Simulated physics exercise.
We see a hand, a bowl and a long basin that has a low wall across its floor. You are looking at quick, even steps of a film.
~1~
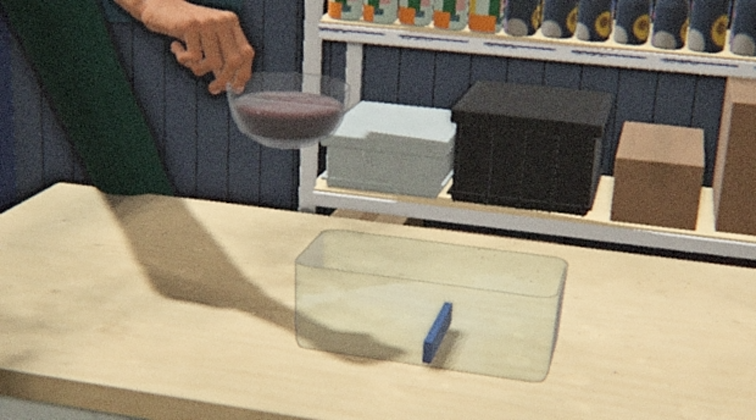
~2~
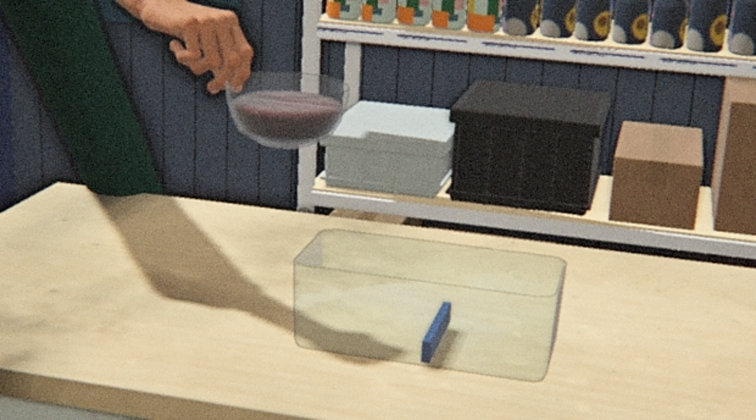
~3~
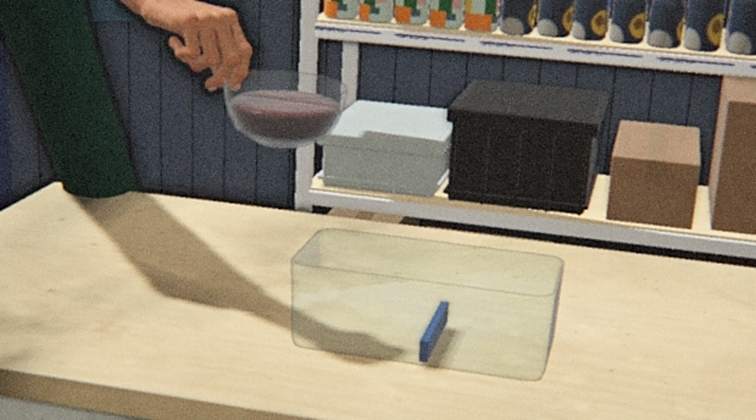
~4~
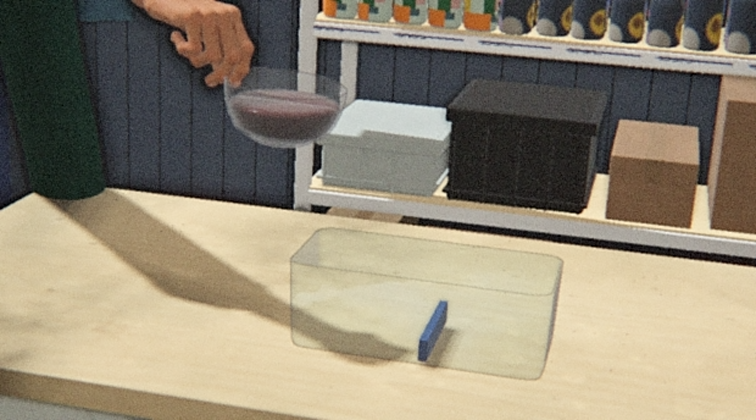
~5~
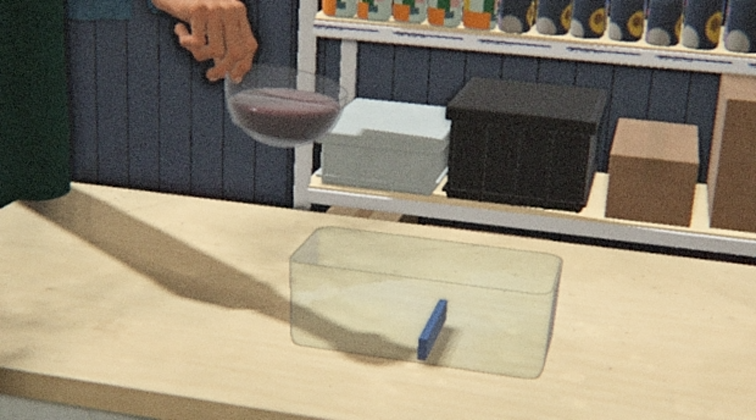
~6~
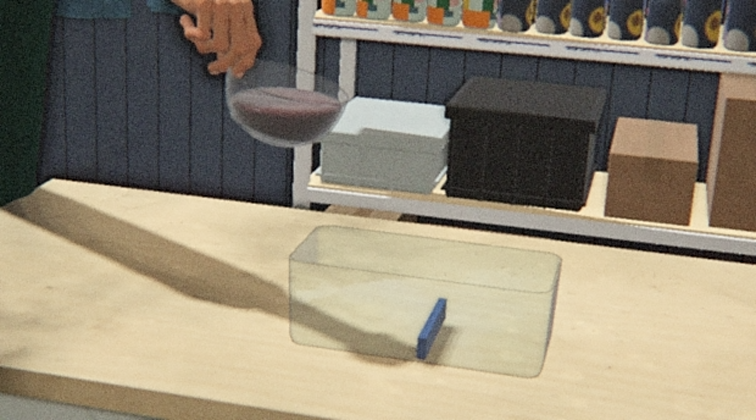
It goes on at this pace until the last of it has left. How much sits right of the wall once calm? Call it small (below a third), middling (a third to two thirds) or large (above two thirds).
Small.
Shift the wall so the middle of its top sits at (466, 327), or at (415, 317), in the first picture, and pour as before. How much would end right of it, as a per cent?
Note - case one near 15 %, case two near 10 %.
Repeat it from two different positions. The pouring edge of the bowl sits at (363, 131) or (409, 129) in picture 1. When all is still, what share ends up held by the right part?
Close to 10 % for the first start and close to 60 % for the second.
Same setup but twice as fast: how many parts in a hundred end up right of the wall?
It comes to some 20 per cent.
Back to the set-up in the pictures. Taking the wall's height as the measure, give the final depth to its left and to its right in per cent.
70 left, 10 right, give or take.
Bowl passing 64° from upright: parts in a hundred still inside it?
Looks like roughly 55 percent is still held.
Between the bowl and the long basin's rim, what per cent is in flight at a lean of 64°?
Around 35 in a hundred.
A moment on, the tilt is 64° and 55 per cent is still to pour, 9 is left of the wall and 0 right of it.
Next, the tilt is 93° and 6 per cent is still to pour, 73 is left of the wall and 5 right of it.
Then the tilt is 97° and 0 per cent is still to pour, 86 is left of the wall and 12 right of it.
Later the tilt is 97° and 0 per cent is still to pour, 86 is left of the wall and 12 right of it.
Finally, 86 per cent lies left of the wall, 12 right of it and 1 outside.
